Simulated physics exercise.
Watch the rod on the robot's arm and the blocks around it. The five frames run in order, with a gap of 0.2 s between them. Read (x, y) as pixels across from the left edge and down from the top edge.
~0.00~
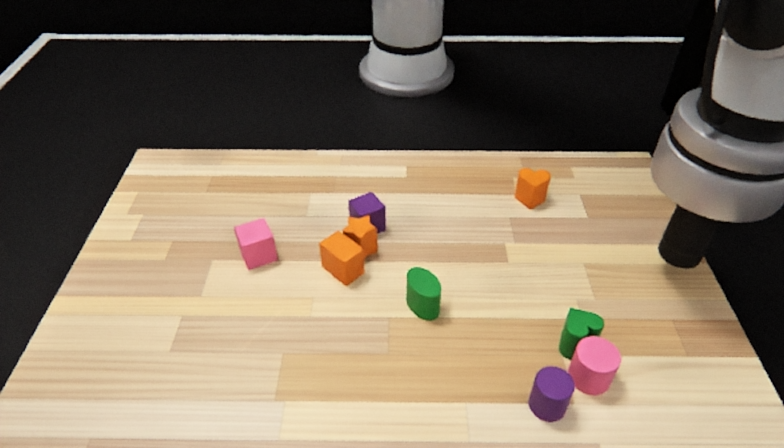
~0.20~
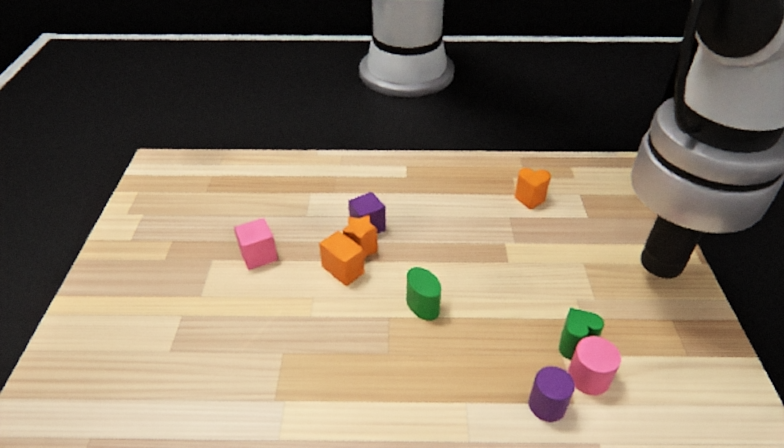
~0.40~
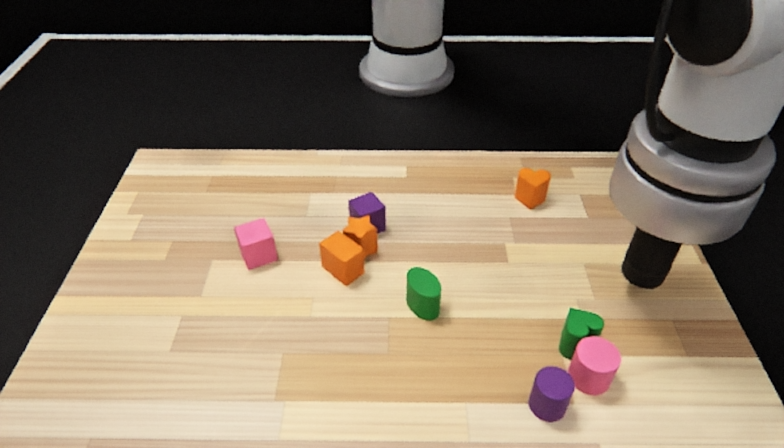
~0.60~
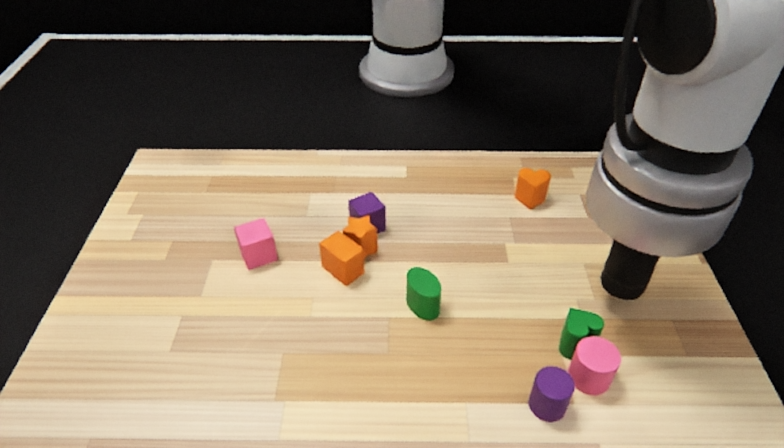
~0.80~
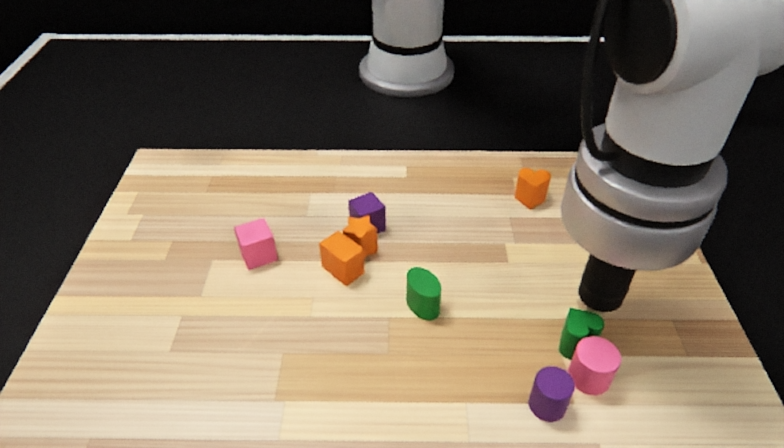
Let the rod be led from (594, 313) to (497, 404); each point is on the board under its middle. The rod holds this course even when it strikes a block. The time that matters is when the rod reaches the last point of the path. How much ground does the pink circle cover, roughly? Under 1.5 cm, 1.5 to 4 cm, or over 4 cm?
It will move between 1.5 and 4 cm.
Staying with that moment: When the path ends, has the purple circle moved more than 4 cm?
That would be a yes.
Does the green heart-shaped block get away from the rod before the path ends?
Going by the path, no.
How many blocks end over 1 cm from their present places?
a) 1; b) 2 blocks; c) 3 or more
The correct letter is c.
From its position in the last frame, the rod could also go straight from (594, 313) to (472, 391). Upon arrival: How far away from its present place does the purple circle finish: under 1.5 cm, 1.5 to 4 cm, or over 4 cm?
Offset: 1.5 to 4 cm.
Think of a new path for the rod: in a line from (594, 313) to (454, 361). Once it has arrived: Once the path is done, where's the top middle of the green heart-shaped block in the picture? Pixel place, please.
At (562, 338).
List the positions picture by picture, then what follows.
In the first picture, rod's lower end (678, 255); purple circle (555, 382); green heart-shaped block (584, 321); pink circle (599, 354).
In the second picture, rod (661, 264); blocks still.
In the third picture, rod (642, 274); blocks still.
In the fourth picture, rod (622, 285); blocks still.
In the fifth picture, rod (600, 296); purple circle (555, 382); green heart-shaped block (584, 321); pink circle (599, 354).
On the path given first. One third of the way, rod (569, 325); green heart-shaped block (563, 346); pink circle (597, 370).
Two thirds of the way, rod (536, 355); purple circle (542, 408); green heart-shaped block (525, 379); pink circle (596, 373).
At the end, rod (501, 388); purple circle (535, 432); green heart-shaped block (492, 418); pink circle (596, 373).
